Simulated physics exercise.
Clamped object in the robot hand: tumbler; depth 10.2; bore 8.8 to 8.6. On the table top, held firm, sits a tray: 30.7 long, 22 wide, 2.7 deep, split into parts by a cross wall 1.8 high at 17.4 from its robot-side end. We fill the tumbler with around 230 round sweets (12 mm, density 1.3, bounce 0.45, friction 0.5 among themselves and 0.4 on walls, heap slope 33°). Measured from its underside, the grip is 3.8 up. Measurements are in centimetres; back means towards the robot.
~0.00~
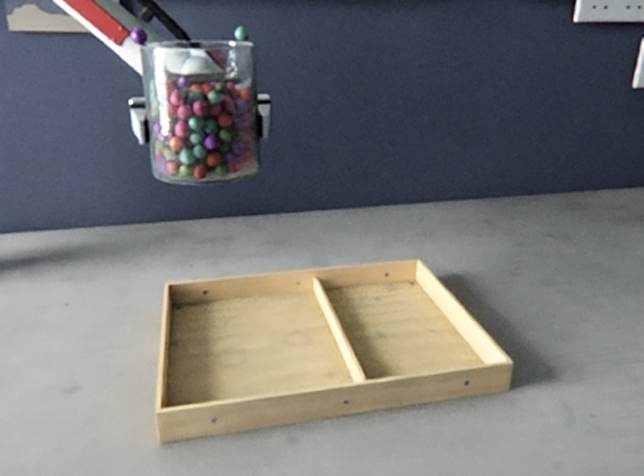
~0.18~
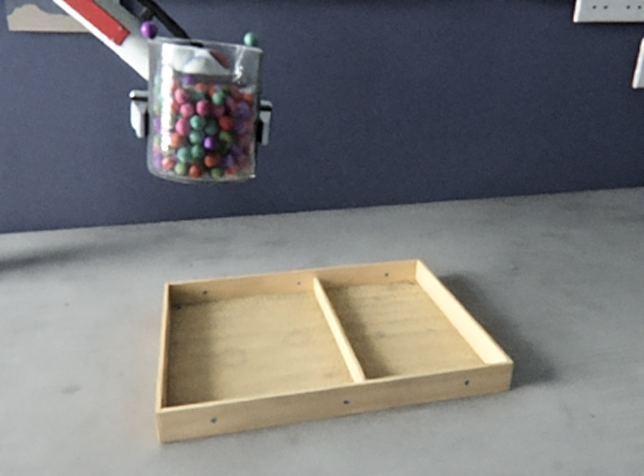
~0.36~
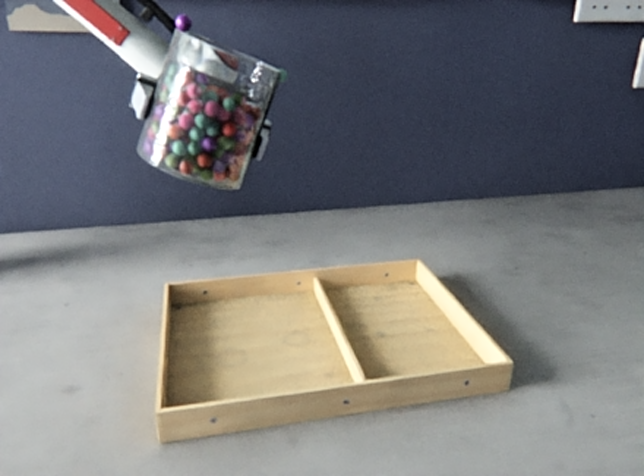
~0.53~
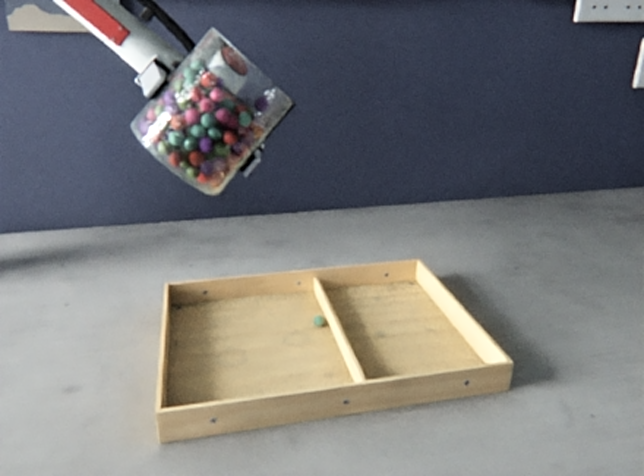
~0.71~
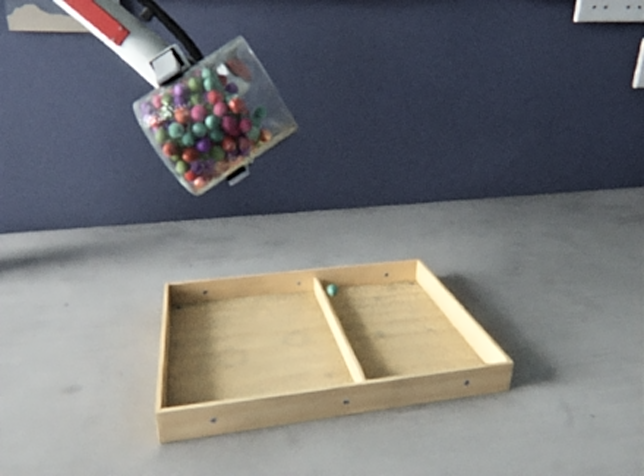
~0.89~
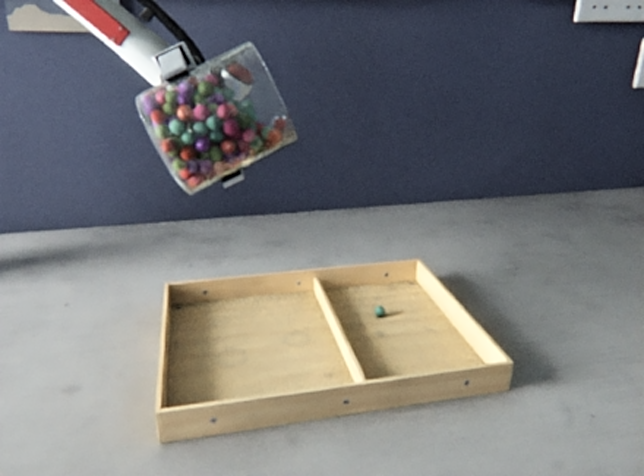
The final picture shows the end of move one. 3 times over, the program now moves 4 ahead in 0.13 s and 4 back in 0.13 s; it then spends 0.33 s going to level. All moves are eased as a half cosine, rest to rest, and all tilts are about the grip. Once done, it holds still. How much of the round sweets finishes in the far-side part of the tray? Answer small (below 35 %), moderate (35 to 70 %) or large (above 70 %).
It is small.
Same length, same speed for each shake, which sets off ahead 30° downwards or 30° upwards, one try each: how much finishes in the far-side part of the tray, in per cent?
Estimates, in order: 5 % then 25 %.
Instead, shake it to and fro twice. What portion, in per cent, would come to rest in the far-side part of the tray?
About 10 %.
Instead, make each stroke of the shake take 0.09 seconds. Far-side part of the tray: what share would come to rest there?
In that case some 30 per cent.
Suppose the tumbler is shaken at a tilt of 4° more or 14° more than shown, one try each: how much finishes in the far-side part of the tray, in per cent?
First try around 20 %, second around 35 %.
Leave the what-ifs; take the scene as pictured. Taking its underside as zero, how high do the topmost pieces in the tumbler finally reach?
Around 7.0 centimetres above the underside.
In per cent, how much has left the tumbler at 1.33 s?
About 10 in a hundred parts are out by then.
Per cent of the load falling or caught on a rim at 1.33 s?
Roughly 2 percent.
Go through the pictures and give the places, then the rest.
In the first frame, the tumbler middle at (203, 111), level; upper third of the load around (201, 105), from x 140 to 250, top at y 35; 234 in the tumbler.
In the second frame, the tumbler middle at (205, 111), tilted 6° forward; upper third of the load around (199, 105), from x 150 to 250, top at y 30.
In the third frame, the tumbler middle at (210, 112), tilted 23° forward; upper third of the load around (196, 104), from x 150 to 280, top at y 25; 233 in the tumbler, 1 in flight or on a rim.
In the fourth frame, the tumbler middle at (214, 115), tilted 43° forward; upper third of the load around (197, 104), from x 145 to 320, top at y 70; 233 in the tumbler, 1 in the robot-side part.
In the fifth frame, the tumbler middle at (217, 118), tilted 60° forward; upper third of the load around (199, 104), from x 150 to 335, top at y 75; 233 in the tumbler, 1 in the far-side part.
In the sixth frame, the tumbler middle at (218, 120), tilted 66° forward; upper third of the load around (197, 108), from x 150 to 380, top at y 80; 233 in the tumbler, 1 in the far-side part.
After 1.33 s, tilted 66° forward, highest piece 26 above the table; 207 in the tumbler, 15 in the far-side part, 7 in the robot-side part, 5 in flight or on a rim.
After 1.78 s, tilted 50° forward, highest piece 25 above the table; 182 in the tumbler, 34 in the far-side part, 14 in the robot-side part, 4 in flight or on a rim.
After 2.20 s, level, highest piece 26 above the table; 182 in the tumbler, 33 in the far-side part, 18 in the robot-side part, 1 on the table or floor.
After 3.25 s, level, highest piece 26 above the table; 182 in the tumbler, 33 in the far-side part, 18 in the robot-side part, 1 on the table or floor.
In the end, 182 in the tumbler, 33 in the far-side part, 18 in the robot-side part, 1 on the table or floor. That is 14 % in the far-side part of the tray.
